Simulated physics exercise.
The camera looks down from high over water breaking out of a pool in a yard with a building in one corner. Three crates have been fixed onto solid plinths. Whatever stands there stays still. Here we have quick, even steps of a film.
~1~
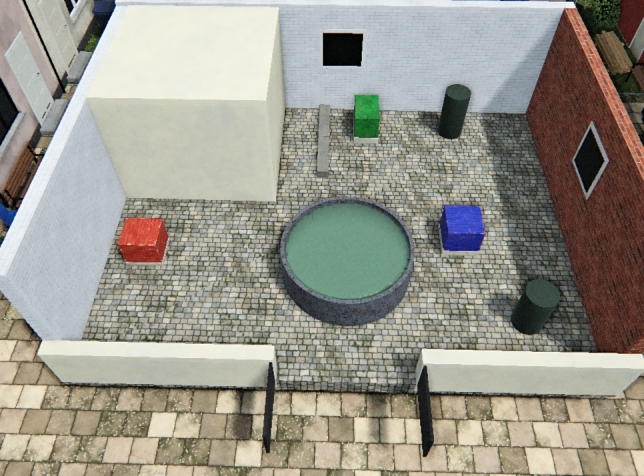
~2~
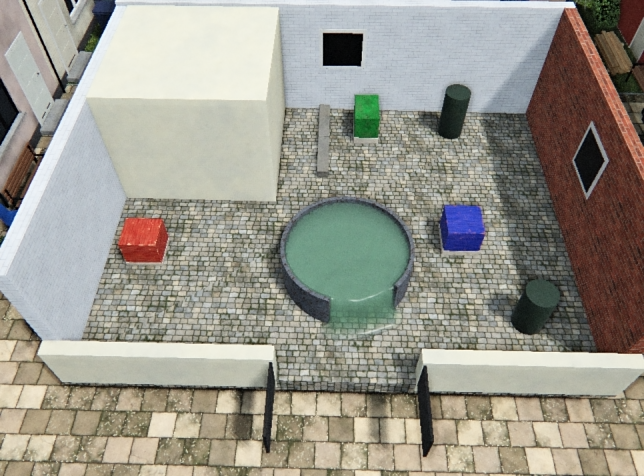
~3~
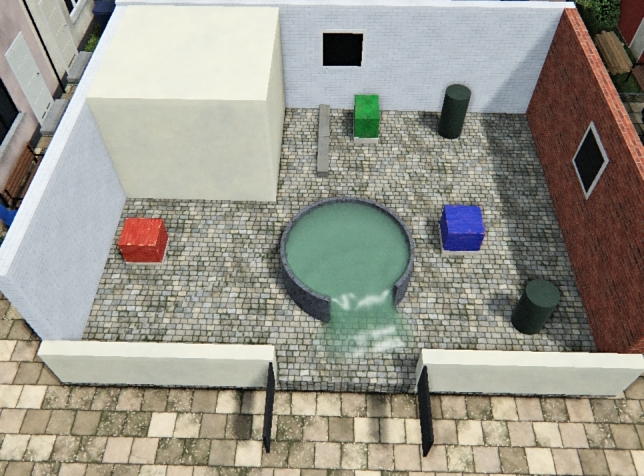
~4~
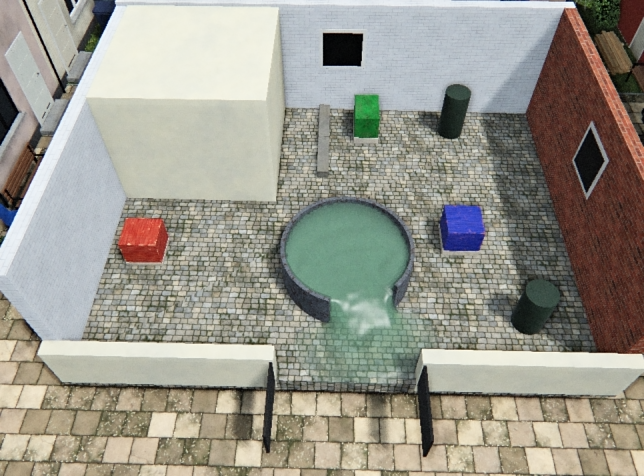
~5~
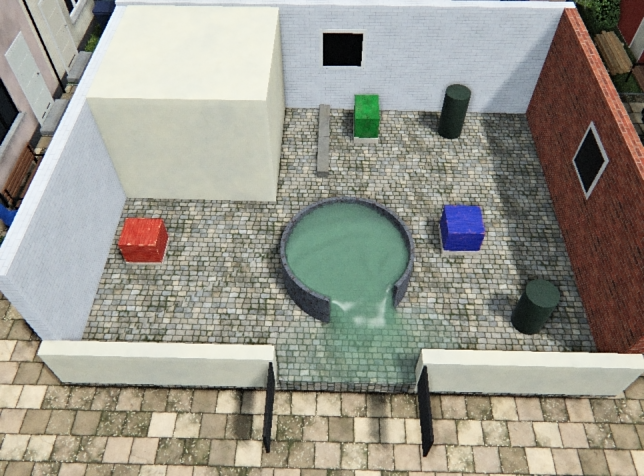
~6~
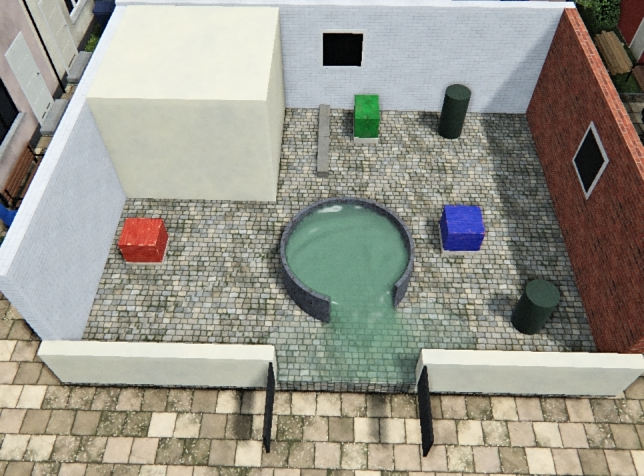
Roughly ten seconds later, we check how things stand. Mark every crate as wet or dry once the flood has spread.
Red crate: Dry, blue crate: Dry, green crate: Dry.
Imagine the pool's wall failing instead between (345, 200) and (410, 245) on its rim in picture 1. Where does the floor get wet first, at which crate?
Answer: The blue-painted one.
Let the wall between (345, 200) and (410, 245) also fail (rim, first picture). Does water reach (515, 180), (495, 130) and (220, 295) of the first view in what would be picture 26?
Well, the first one's sodden, the second's sodden, and the third's left untouched.
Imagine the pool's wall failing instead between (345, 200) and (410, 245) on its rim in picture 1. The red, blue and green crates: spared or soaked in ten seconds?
Result: Red is left untouched, blue gets overtopped, green gets overtopped.
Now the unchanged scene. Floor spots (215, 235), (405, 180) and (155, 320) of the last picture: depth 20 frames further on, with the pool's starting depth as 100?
Estimated readings in sequence: 0, 0, 0 percent.
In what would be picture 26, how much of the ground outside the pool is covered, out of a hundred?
Some 20 per cent.
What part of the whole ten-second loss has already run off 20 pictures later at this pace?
Near 65 %.
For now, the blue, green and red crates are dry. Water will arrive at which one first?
First to get wet: The blue one.
A moment on, water covers 10 % of the floor; the red crate not reached, the blue crate not reached, the green crate not reached.
Next, water covers 10 % of the floor; the red crate not reached, the blue crate not reached, the green crate not reached.
Then, water covers 20 % of the floor; the red crate not reached, the blue crate water round its plinth, the green crate not reached.
Later, water covers 35 % of the floor; the red crate not reached, the blue crate water round its plinth, the green crate not reached.
In the end, water covers 40 % of the floor; the red crate stayed above the water, the blue crate stayed above the water, the green crate stayed above the water.
